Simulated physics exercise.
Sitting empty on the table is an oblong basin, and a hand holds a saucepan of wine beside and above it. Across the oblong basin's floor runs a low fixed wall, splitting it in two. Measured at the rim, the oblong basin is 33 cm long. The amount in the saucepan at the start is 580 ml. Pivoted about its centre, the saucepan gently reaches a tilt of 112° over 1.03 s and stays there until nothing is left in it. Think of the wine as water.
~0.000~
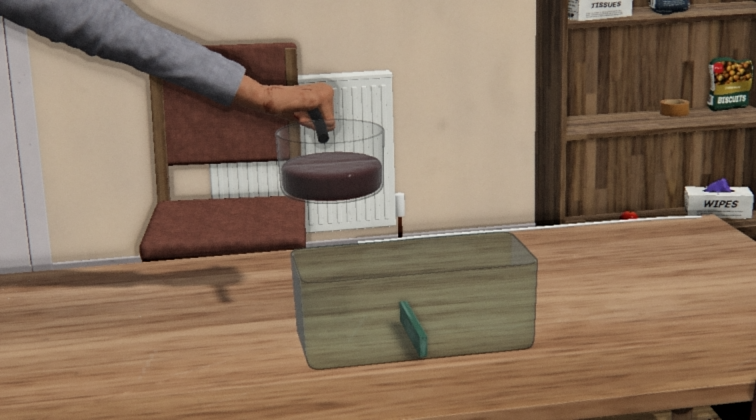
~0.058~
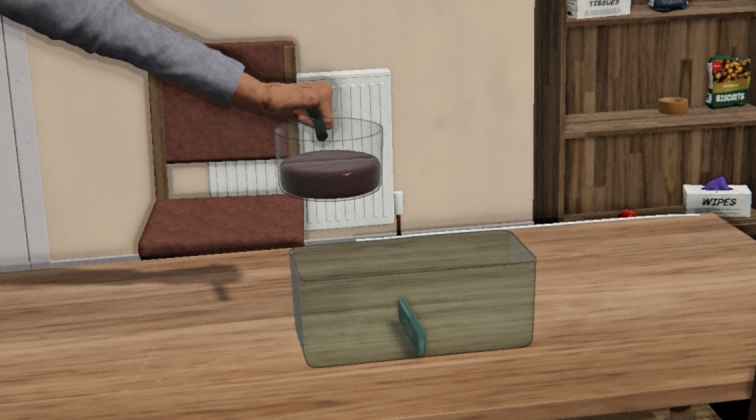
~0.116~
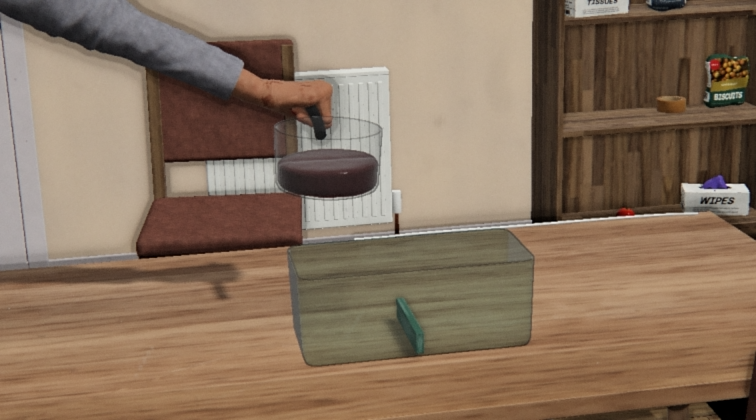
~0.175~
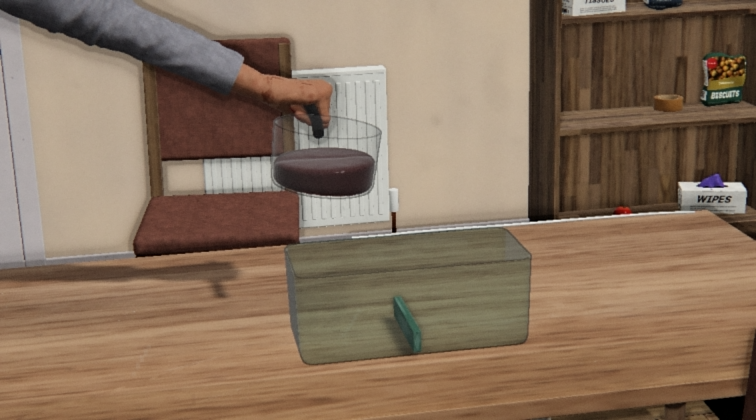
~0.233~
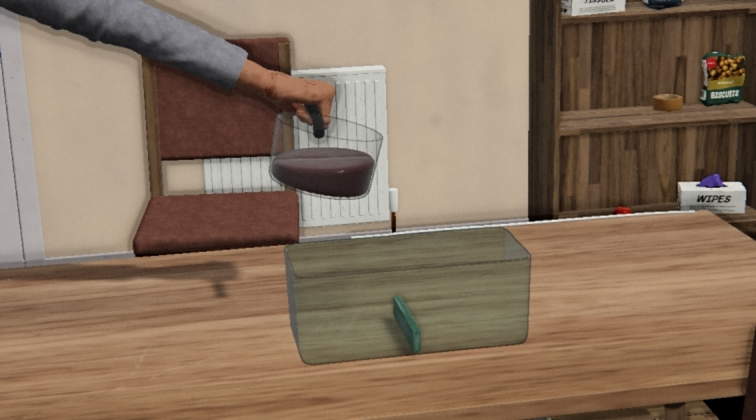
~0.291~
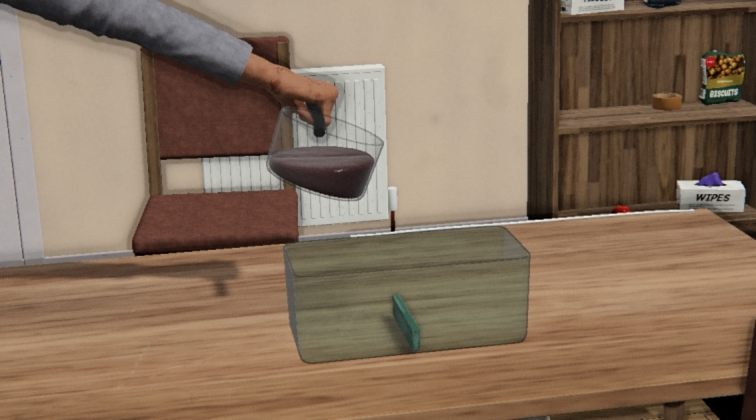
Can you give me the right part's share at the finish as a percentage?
Sure, about 58 percent.
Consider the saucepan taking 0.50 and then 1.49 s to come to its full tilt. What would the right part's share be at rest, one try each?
I'd expect close to 40 per cent and then close to 70 per cent.
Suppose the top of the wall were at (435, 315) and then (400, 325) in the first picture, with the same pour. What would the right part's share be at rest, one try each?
First try about 25 %, second try about 85 %.
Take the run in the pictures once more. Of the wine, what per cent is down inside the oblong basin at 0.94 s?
Near 76 in a hundred.
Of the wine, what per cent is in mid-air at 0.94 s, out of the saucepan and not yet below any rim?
Estimate: About 14 in a hundred.
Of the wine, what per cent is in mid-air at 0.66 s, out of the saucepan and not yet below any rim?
34 per cent.
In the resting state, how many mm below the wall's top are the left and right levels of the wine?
On the left it's about 22 mm; on the right, about 18 mm.
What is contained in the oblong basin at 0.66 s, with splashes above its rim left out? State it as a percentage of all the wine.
Fraction in basin: Approx. 6%.
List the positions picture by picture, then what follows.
The first picture shows tilt 0°; pouring edge (382, 129); surface from (281, 167) to (380, 159); the oblong basin's rim runs from (296, 267) to (525, 248); the wall's top is at (413, 319).
The second picture shows tilt 1°; pouring edge (381, 128); surface from (279, 165) to (378, 158).
The third picture shows tilt 3°; pouring edge (381, 129); surface from (277, 163) to (376, 157).
The fourth picture shows tilt 8°; pouring edge (380, 131); surface from (274, 162) to (373, 156).
The fifth picture shows tilt 14°; pouring edge (381, 136); surface from (272, 161) to (373, 156).
The sixth picture shows tilt 21°; pouring edge (382, 142); surface from (269, 159) to (374, 155).
Then, 0.66 s in, the tilt is 80° and 60 per cent is still to pour, 1 is left of the wall and 6 right of it.
Then, 0.94 s in, the tilt is 110° and 11 per cent is still to pour, 21 is left of the wall and 54 right of it.
Then, 1.22 s in, the tilt is 112° and 0 per cent is still to pour, 41 is left of the wall and 58 right of it.
Then, 1.53 s in, the tilt is 112° and 0 per cent is still to pour, 41 is left of the wall and 58 right of it.
Finally, 41 per cent lies left of the wall, 58 right of it and 1 outside.
